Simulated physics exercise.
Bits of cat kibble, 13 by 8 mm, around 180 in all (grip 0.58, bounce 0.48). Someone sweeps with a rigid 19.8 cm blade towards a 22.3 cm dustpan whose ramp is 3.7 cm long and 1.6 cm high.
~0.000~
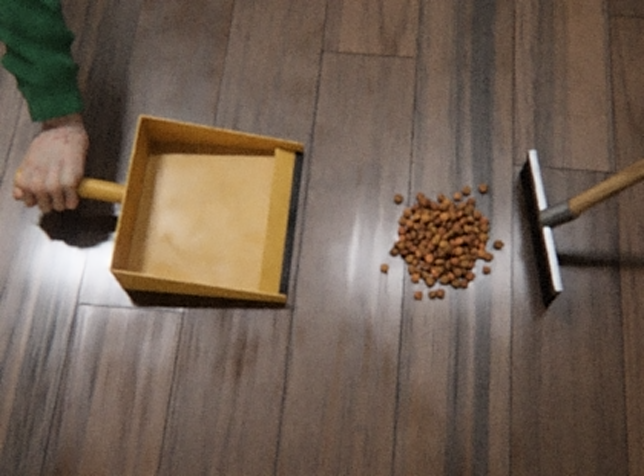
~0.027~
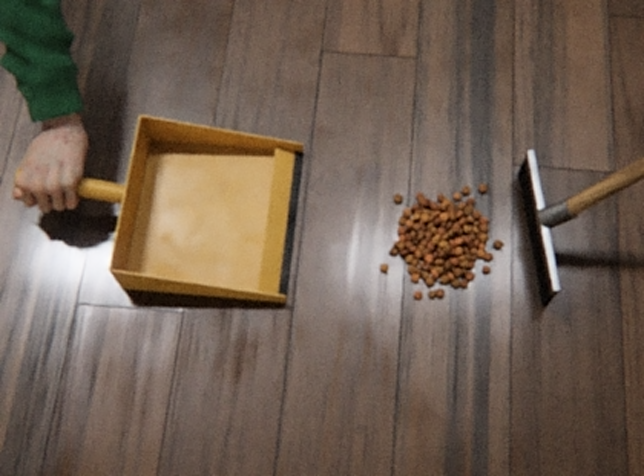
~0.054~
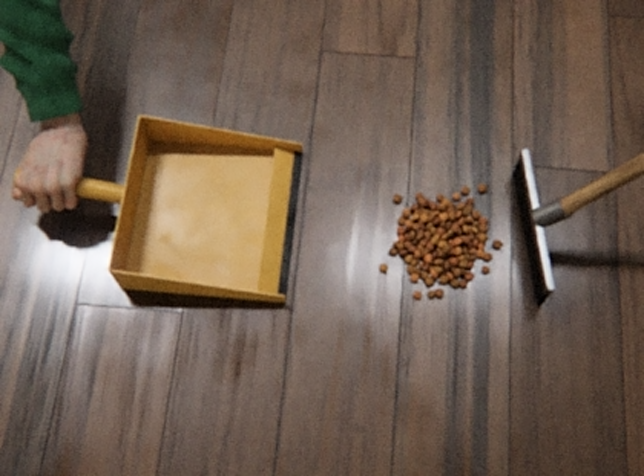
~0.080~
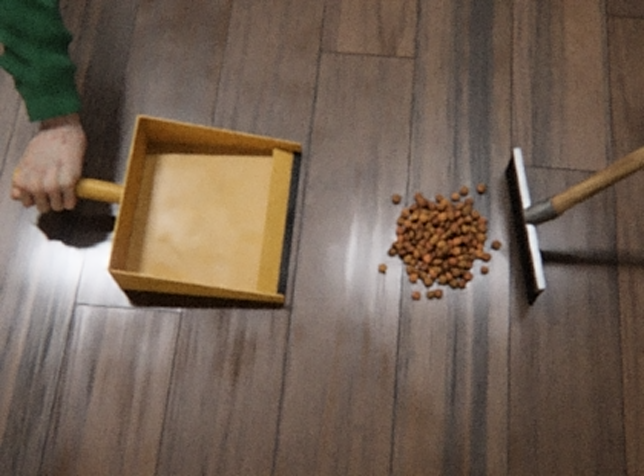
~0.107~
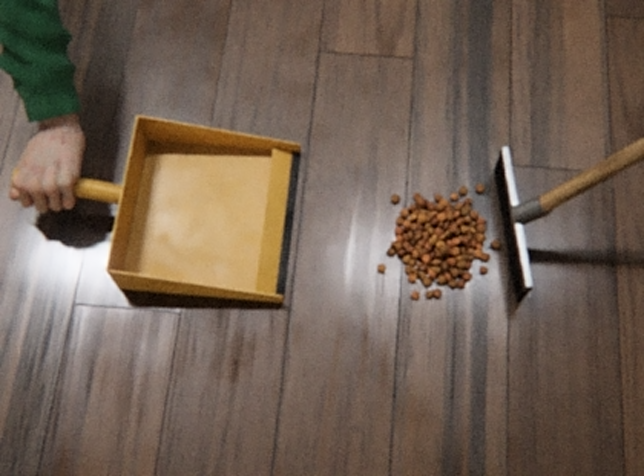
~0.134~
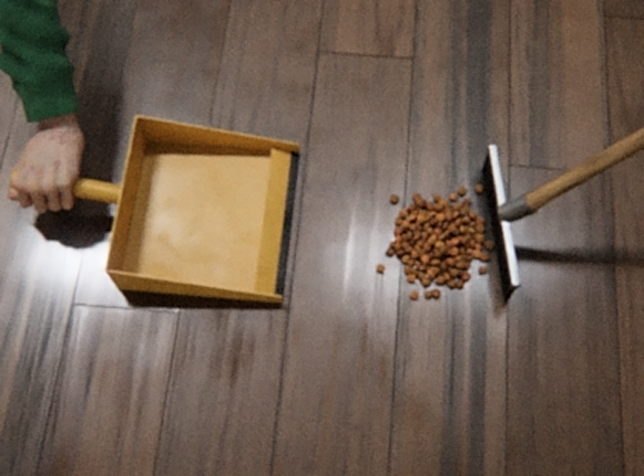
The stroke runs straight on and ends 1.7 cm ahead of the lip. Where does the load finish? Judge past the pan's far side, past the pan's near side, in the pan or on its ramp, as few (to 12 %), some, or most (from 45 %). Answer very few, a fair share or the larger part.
Past the pan's far side: Very few; past the pan's near side: Very few; in the pan or on its ramp: A fair share.
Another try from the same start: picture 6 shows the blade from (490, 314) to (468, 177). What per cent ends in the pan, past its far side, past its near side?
Pan 30, far 0, near 30.
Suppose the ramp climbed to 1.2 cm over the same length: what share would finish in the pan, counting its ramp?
It would be near 25 per cent.
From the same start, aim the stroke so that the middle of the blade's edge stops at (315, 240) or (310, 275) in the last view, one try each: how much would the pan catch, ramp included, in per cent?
About 25 and 30 per cent.
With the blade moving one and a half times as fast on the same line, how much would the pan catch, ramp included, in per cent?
It would be near 25 per cent.
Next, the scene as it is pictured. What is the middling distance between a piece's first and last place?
Roughly 20 cm.
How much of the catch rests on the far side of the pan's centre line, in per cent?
Some 70 per cent.
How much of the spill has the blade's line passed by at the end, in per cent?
About 15 per cent.
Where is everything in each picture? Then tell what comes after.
Blade from (556, 291) to (531, 157), moved 0.0 cm, 0 of the pieces shifted so far; middle of the pieces at (444, 239); pan at (202, 217), in the first frame.
Blade from (554, 291) to (529, 157), moved 0.2 cm, 0 of the pieces shifted so far; middle of the pieces at (444, 239), in the second frame.
Blade from (549, 290) to (524, 156), moved 0.8 cm, 0 of the pieces shifted so far; middle of the pieces at (443, 240), in the third frame.
Blade from (540, 289) to (515, 155), moved 1.8 cm, 0 of the pieces shifted so far; middle of the pieces at (443, 240), in the fourth frame.
Blade from (527, 287) to (504, 153), moved 3.2 cm, 0 of the pieces shifted so far; middle of the pieces at (441, 240), in the fifth frame.
Blade from (514, 285) to (491, 152), moved 4.7 cm, 1 of the pieces shifted so far; middle of the pieces at (440, 240); pan at (197, 217). Its pace works out near 0.56 m/s, heading 5 degrees away from the viewer's side, in the sixth frame.
After 0.35 s, middle of the blade 16 cm from the lip; 0 % over the lip, far side 0 %, near side 0 %.
After 0.50 s, middle of the blade 7 cm from the lip; 0 % over the lip, far side 0 %, near side 0 %.
Then, at 0.77 s, middle of the blade 3 cm from the lip; 20 % over the lip, far side 0 %, near side 0 %.
In the end, at 1.1 s, far side 0 %, near side 0 %, pan 20 %, in front of the lip or behind the blade 80 %.
